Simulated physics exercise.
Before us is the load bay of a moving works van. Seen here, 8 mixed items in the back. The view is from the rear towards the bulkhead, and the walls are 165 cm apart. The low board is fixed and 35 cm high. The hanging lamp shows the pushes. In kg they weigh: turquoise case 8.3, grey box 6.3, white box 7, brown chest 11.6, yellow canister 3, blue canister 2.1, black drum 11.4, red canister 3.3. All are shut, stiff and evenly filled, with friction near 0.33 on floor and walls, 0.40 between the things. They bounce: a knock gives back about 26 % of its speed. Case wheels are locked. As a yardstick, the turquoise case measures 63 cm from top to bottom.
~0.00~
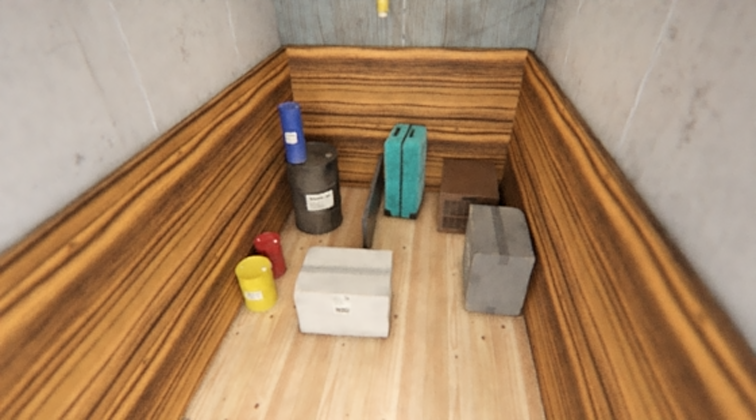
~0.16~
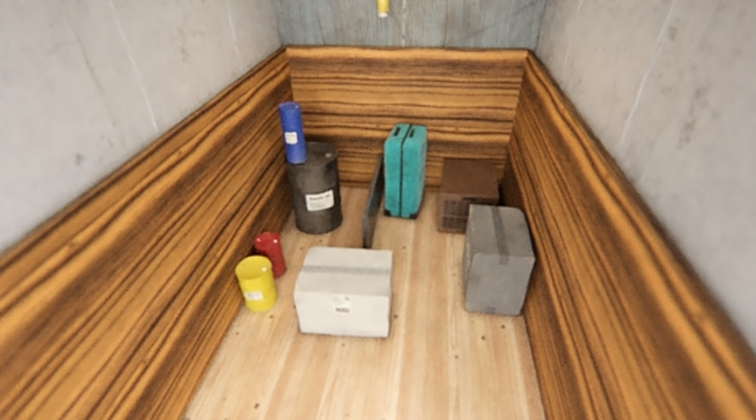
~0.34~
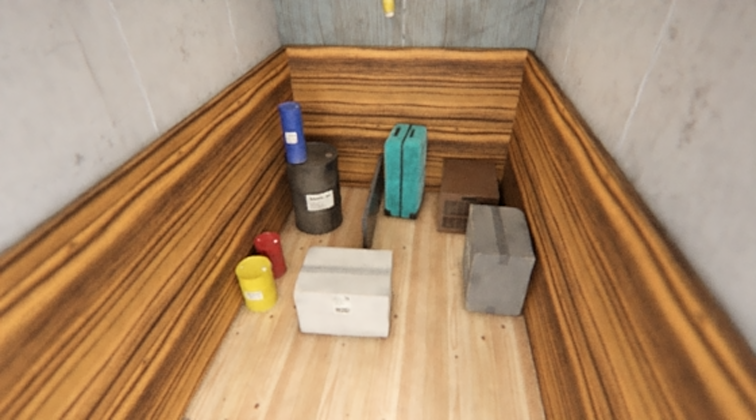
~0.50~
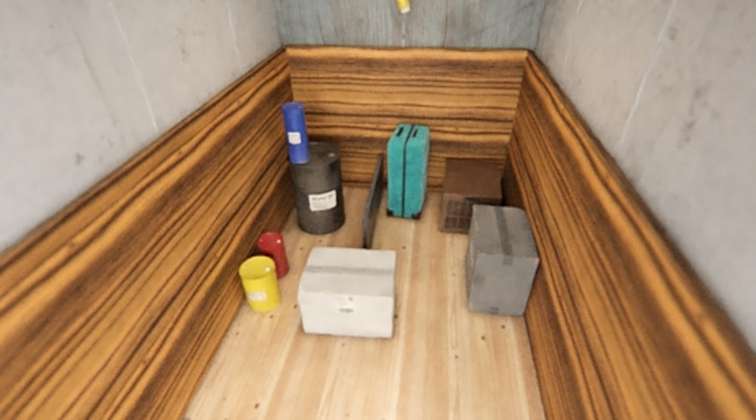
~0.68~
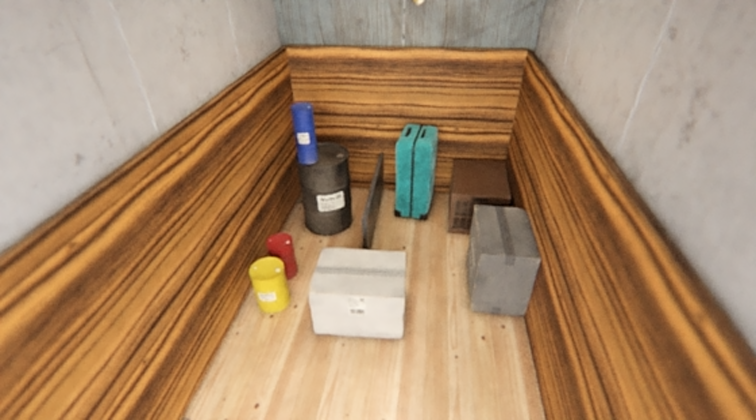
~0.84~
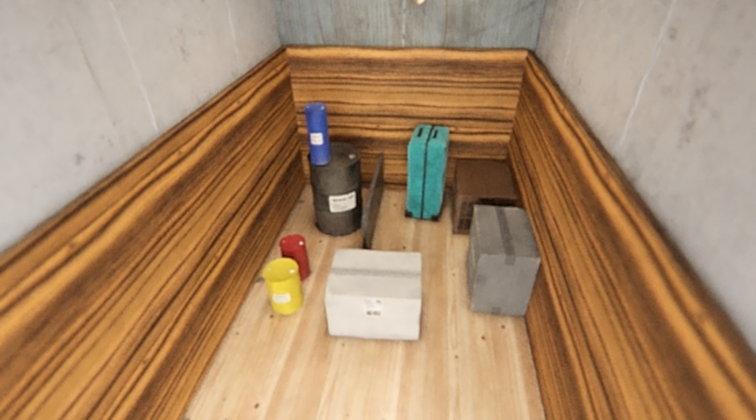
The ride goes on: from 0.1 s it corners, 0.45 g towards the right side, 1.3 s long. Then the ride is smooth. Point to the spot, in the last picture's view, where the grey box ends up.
Resting place of the grey box: (499, 259).
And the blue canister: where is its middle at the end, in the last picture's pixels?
At about (423, 253).
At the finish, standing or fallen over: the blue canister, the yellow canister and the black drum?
The blue canister falls over; the yellow canister keeps standing; the black drum keeps standing.
After 0.94 s, force 0.45 g right; grey box moved 3 cm near (499, 259); blue canister moved 23 cm; turquoise case moved 23 cm.
After 1.14 s, force 0.45 g right; grey box moved 3 cm near (499, 259); blue canister 10° off upright; red canister moved 40 cm.
After 1.34 s, force 0.11 g right; grey box moved 3 cm near (499, 259); blue canister 67° off upright; red canister moved 60 cm.
After 1.94 s, smooth; blue canister now down from a perch; grey box moved 3 cm near (498, 259); white box moved 46 cm.
In the end (4.3 s), down from a perch, blue canister; not toppled but over 15 cm from the start, turquoise case, white box, yellow canister, black drum and red canister; the other 2 under 15 cm from the start. At the end, from the last picture's camera, grey box near (499, 259).
